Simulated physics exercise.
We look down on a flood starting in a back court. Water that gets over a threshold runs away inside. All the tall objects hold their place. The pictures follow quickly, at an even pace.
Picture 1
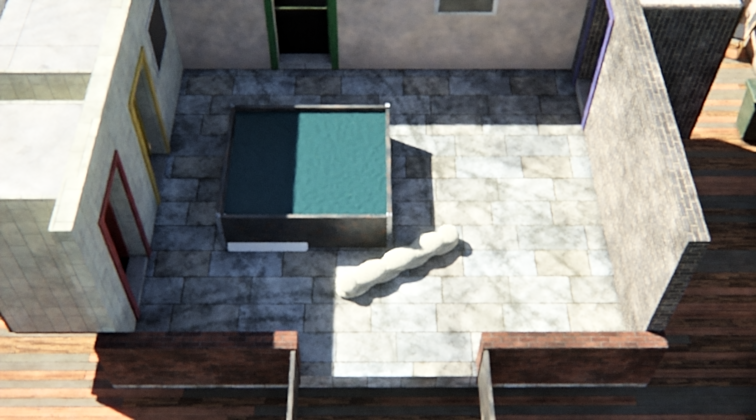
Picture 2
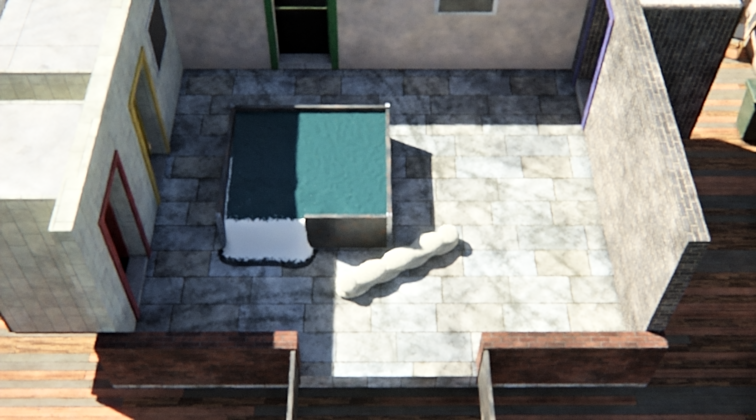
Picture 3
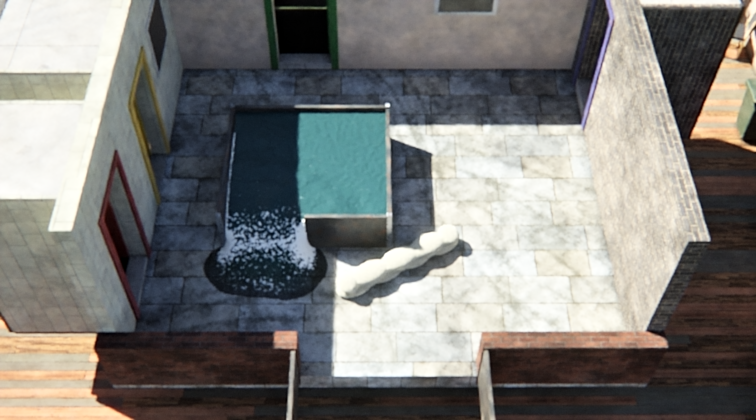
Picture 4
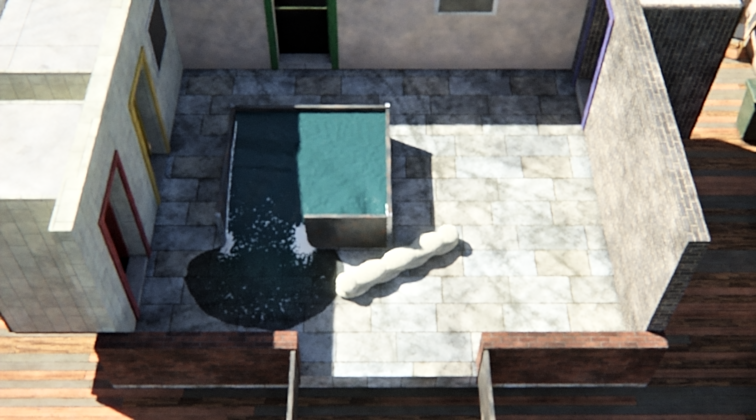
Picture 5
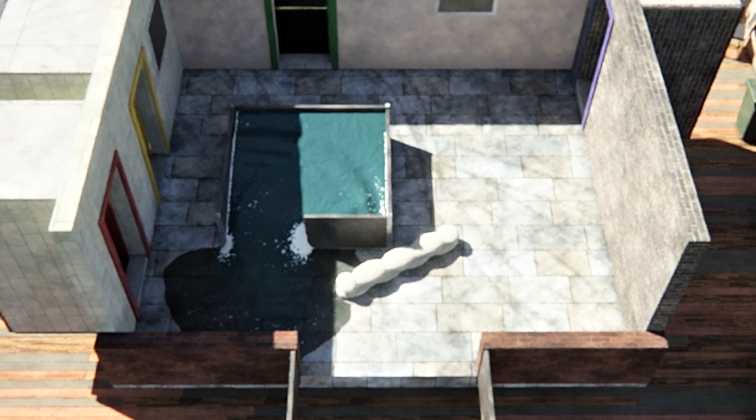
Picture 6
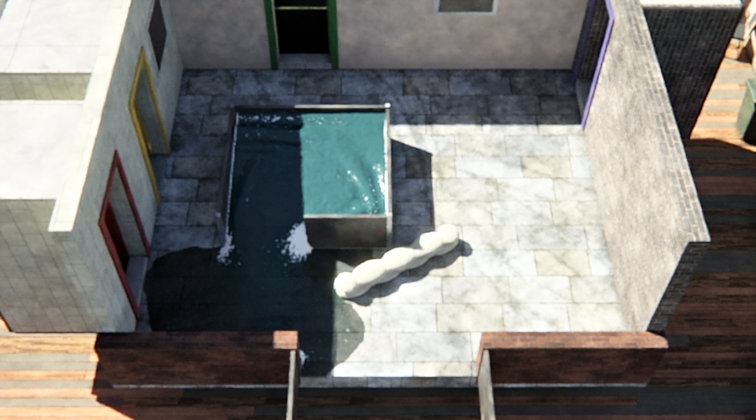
The clip shows a walled court with a water tank beside a lumpy white barrier; water pours from the tank's front left side, splashes onto the paving, and spreads as a dark pool toward the low brick front wall.
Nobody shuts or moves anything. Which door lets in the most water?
The red doorway takes the most.
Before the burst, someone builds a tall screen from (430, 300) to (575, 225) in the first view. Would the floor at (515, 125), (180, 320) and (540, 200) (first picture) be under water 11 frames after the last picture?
One after the other: Free of water, awash, clear.
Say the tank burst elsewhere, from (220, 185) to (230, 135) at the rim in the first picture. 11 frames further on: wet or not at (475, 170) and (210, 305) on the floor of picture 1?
In that order: No water, under water.
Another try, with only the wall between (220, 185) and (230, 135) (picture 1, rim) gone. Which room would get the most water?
Most goes in at the yellow-painted one.
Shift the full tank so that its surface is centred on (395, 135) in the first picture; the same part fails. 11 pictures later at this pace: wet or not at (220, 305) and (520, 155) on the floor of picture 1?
In that order: Wet, free of water.
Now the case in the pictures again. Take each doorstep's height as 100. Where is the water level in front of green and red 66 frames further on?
In turn 60 and 100 per cent.
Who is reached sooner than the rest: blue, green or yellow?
It is the one in yellow.
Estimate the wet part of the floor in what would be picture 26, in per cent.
About 45 per cent.
A moment on, water covers 15 % of the floor; blue door not reached, red door wet at the sill, nothing in, green door not reached, yellow door not reached.
Next, water covers 20 % of the floor; blue door not reached, red door some in, green door not reached, yellow door not reached.
Then, water covers 45 % of the floor; blue door not reached, red door a lot in, green door not reached, yellow door wet at the sill, nothing in.
Later, water covers 65 % of the floor; blue door not reached, red door a lot in, green door wet at the sill, nothing in, yellow door a trickle in.
In the end, water covers 95 % of the floor; blue door wet at the sill, nothing in, red door a lot in, green door wet at the sill, nothing in, yellow door a trickle in; the red door has let in the most.
